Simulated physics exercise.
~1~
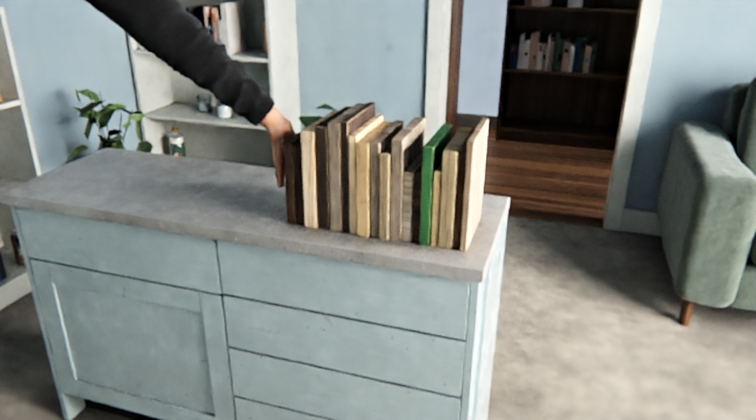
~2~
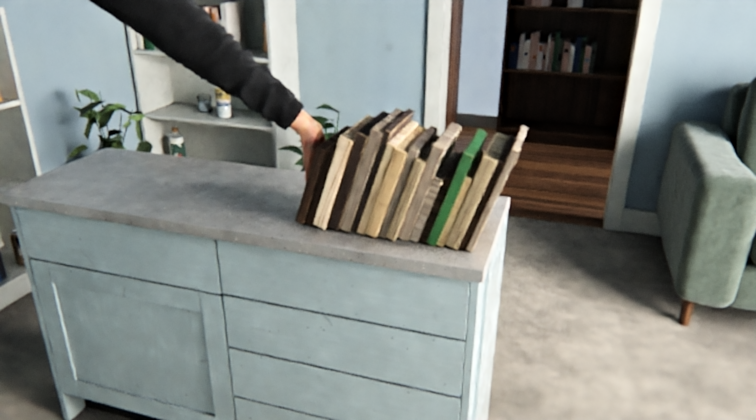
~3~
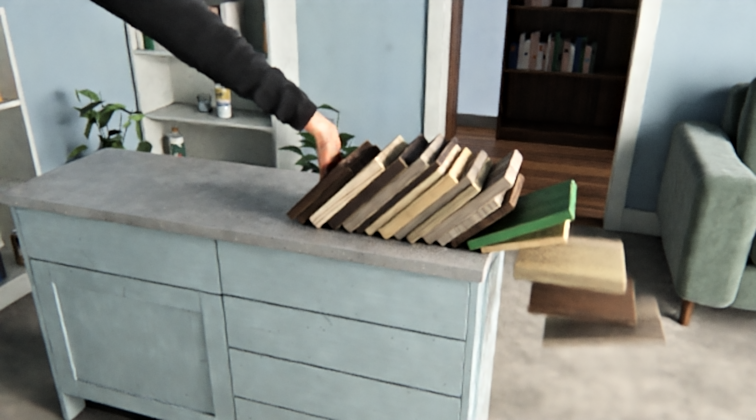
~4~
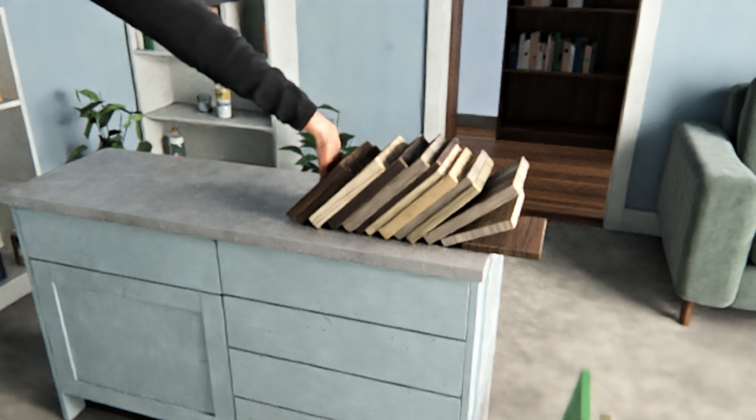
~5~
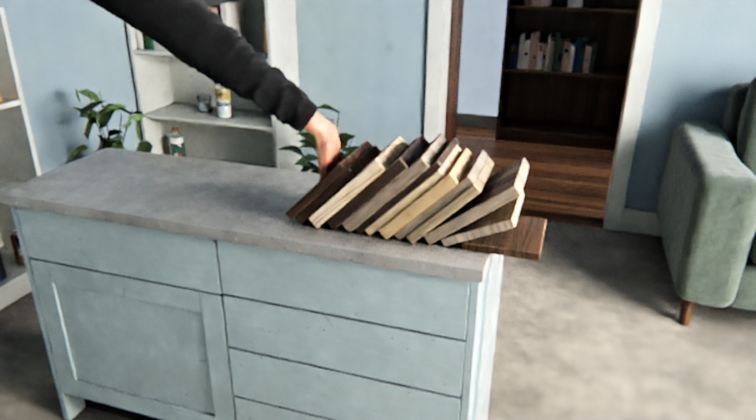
A row of wooden boards standing on a grey-topped cabinet tilted to the right as a hand pushed from the left, and several, including the green one, tumbled off the right edge, leaving the rest leaning in a slanted stack against the still hand.
